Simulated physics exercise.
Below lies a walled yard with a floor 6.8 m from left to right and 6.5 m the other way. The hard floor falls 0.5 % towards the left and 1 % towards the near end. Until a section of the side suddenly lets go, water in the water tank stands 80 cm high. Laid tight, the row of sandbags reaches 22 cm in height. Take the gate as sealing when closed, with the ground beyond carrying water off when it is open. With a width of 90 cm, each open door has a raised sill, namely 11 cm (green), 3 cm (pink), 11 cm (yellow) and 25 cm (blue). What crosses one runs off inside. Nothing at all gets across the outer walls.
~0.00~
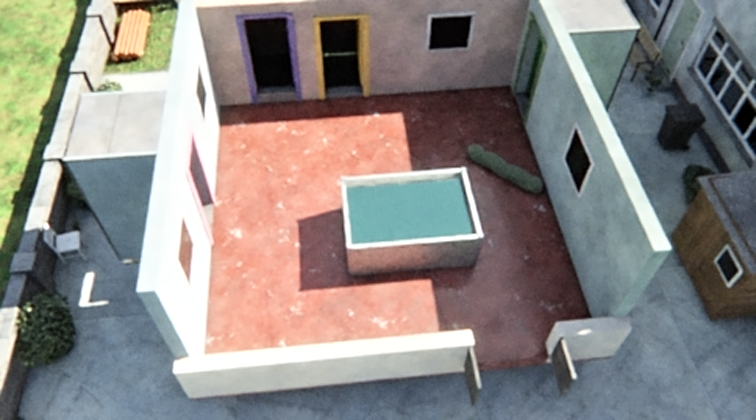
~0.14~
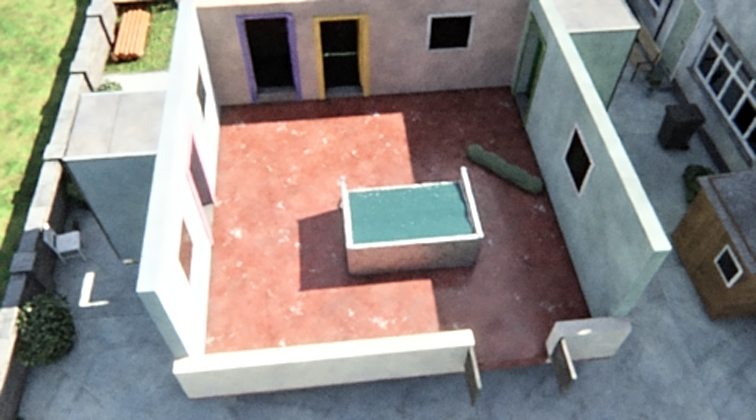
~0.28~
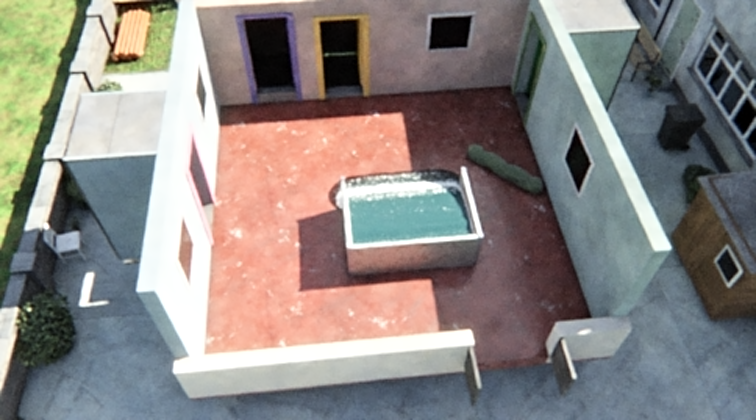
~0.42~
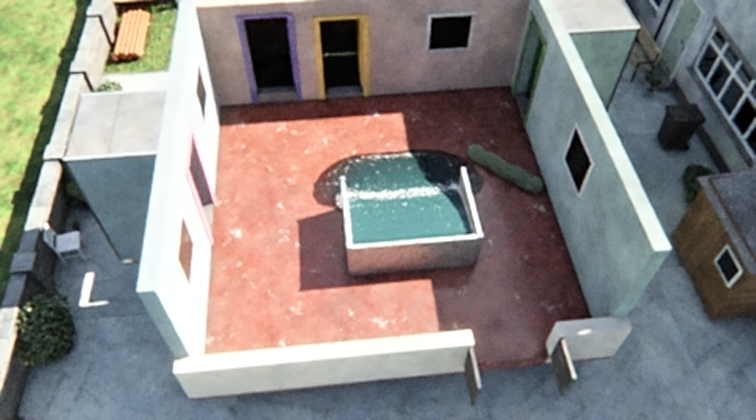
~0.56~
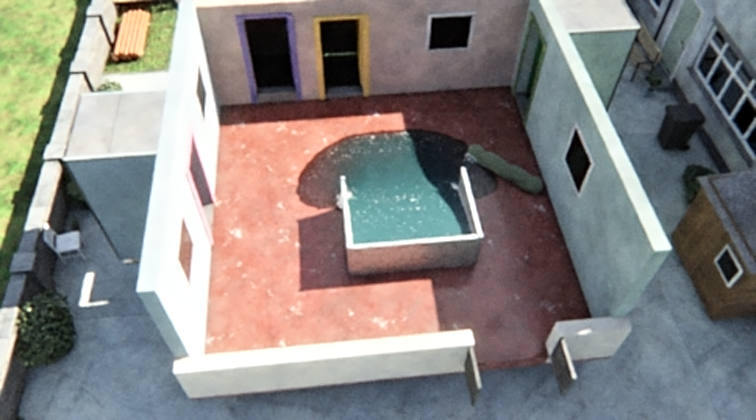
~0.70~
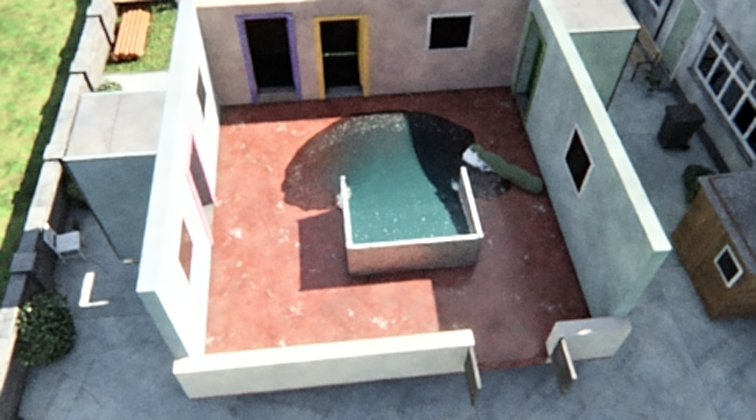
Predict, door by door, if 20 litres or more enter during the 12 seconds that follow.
In the end at the green door the amount will overshoot the limit, at the pink door the amount will overshoot the limit, at the yellow door the amount will overshoot the limit, at the blue door the amount will not overshoot the limit.
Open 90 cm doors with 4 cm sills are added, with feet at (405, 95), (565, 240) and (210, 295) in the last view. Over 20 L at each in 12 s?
Per doorway, in order: Sufficient / insufficient / insufficient.
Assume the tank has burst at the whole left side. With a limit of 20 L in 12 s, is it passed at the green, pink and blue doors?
Result: Green limit not passed, pink limit passed, blue limit not passed.
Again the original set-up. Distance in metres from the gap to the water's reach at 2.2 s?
It comes to some 5.0 metres.
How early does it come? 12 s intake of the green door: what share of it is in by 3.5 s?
Roughly 65%.
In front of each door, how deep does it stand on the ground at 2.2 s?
Depths in centimetres - green: 15, pink: 0, yellow: 28, blue: 21.
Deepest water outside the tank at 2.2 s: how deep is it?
Around 42 centimetres deep.
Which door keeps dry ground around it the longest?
It would be the pink one.
After 1.4 s water covers 35 % of the floor and is deepest (42 cm) near (387, 100); green door not reached, pink door not reached, yellow door 16 cm at the sill, 49 L in, blue door 9 cm at the sill, 0 L in.
After 2.2 s water covers 45 % of the floor and is deepest (42 cm) near (508, 86); green door 15 cm at the sill, 0 L in, pink door not reached, yellow door 28 cm at the sill, 161 L in, blue door 21 cm at the sill, 0 L in.
After 3.5 s water covers 50 % of the floor and is deepest (28 cm) near (221, 106); green door 21 cm at the sill, 65 L in, pink door 1 cm at the sill, 0 L in, yellow door 16 cm at the sill, 232 L in, blue door 11 cm at the sill, 0 L in.
After 7.0 s water covers 85 % of the floor and is deepest (15 cm) near (203, 377); green door 9 cm at the sill, 96 L in, pink door 6 cm at the sill, 13 L in, yellow door 4 cm at the sill, 240 L in, blue door 7 cm at the sill, 0 L in.
After 12.0 s water covers 95 % of the floor and is deepest (14 cm) near (203, 377); green door 3 cm at the sill, 96 L in, pink door 6 cm at the sill, 48 L in, yellow door 3 cm at the sill, 240 L in, blue door 4 cm at the sill, 0 L in.
